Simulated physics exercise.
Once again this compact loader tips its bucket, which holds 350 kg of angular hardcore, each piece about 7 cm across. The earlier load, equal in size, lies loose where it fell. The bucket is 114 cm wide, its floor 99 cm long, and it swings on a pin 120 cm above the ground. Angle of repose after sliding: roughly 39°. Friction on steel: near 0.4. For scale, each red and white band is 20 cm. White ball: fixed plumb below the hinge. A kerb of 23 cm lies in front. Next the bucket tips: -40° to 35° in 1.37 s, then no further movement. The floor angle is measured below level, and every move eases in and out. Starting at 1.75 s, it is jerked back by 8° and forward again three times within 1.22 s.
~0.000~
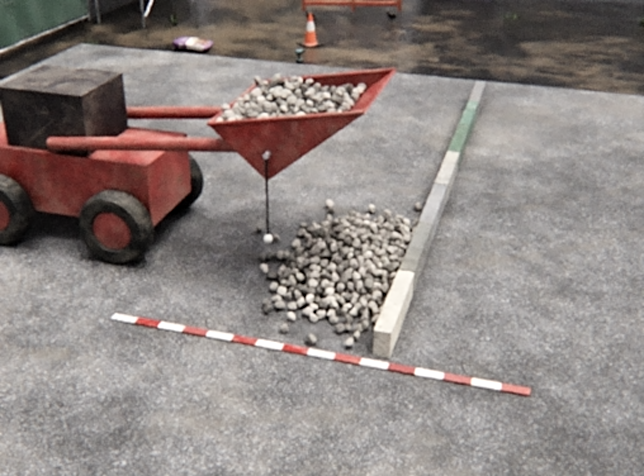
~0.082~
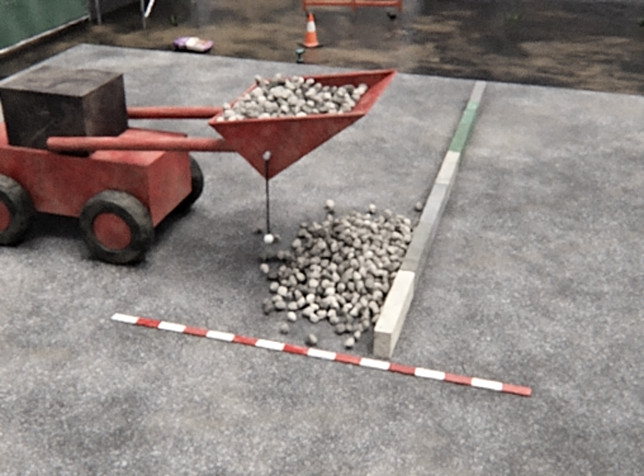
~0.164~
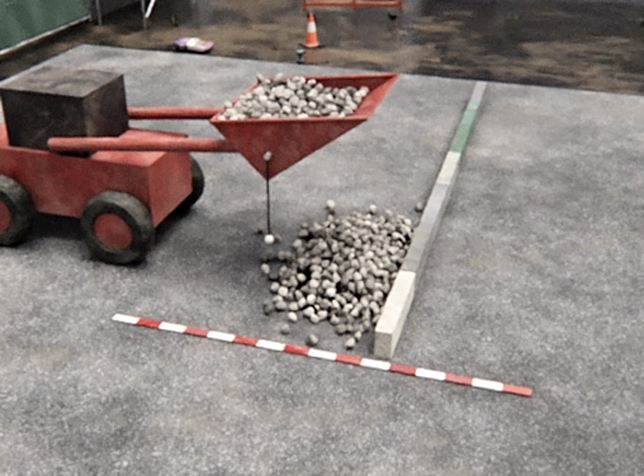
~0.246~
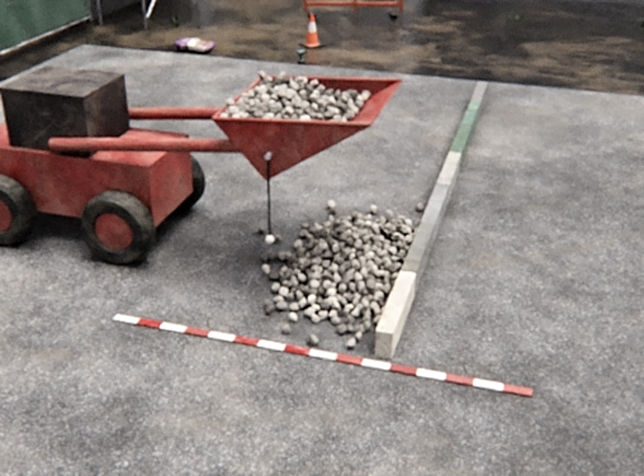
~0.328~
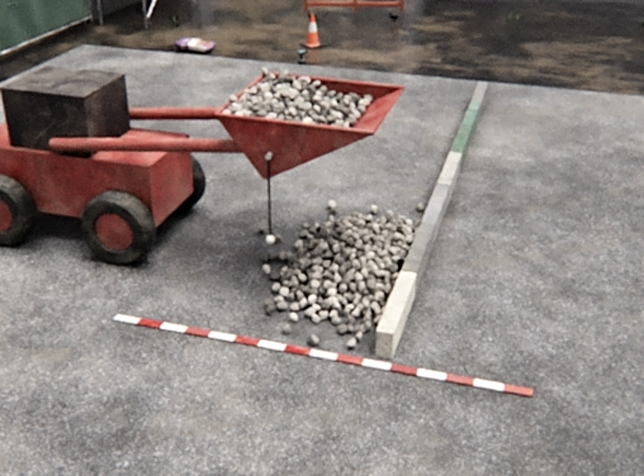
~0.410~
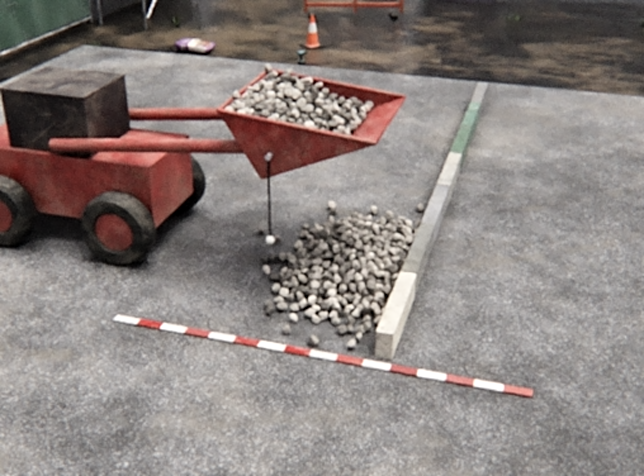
In this clip, a small red loader holds a raised bucket full of grey stones beside a loose stone pile and a low kerb, while the bucket slowly tilts forward and the stones shift slightly inside it.
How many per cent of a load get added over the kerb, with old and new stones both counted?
31 %.
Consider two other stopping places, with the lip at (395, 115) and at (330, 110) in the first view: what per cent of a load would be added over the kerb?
Case one about 75 %, case two about 5 %.
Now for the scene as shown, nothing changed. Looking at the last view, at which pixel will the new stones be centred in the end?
(401, 253).
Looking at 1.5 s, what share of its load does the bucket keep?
About 85 percent.
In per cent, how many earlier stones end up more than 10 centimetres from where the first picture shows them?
The answer is about 0 per cent.
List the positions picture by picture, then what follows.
The bucket is at -40°, its lip at (364, 113); the top of the load is at (299, 87). The earlier load is highest near (333, 239), 25 cm above ground level, 100 % on this side of the kerb, in the first frame.
Lip at (365, 114), floor tilted -39°, highest stones at (300, 88); the stones move at 0.1 m/s on average, in the second frame.
The bucket is at -37°, its lip at (367, 119); the top of the load is at (293, 87); the stones move at 0.1 m/s on average, in the third frame.
The bucket is at -34°, its lip at (371, 125); the top of the load is at (283, 83); the stones move at 0.2 m/s on average, in the fourth frame.
Lip at (374, 133), floor tilted -29°, highest stones at (286, 82); the stones move at 0.2 m/s on average, in the fifth frame.
Lip at (376, 144), floor tilted -24°, highest stones at (284, 79); the stones move at 0.3 m/s on average, in the sixth frame.
After 1.0 s the floor is at 23°; in per cent of one load, 100 in the bucket, 100 on this side of the kerb; the foremost stones are at (405, 263).
After 1.5 s the floor is at 35°; in per cent of one load, 86 in the bucket, 114 on this side of the kerb; the foremost stones are at (405, 263).
After 3.4 s the floor is at 35°; in per cent of one load, 0 in the bucket, 169 on this side of the kerb, 31 over the kerb; the foremost stones are at (531, 275).
After 6.0 s the floor is at 35°; in per cent of one load, 0 in the bucket, 169 on this side of the kerb, 31 over the kerb; the foremost stones are at (531, 275). Net gain over the kerb, 31.
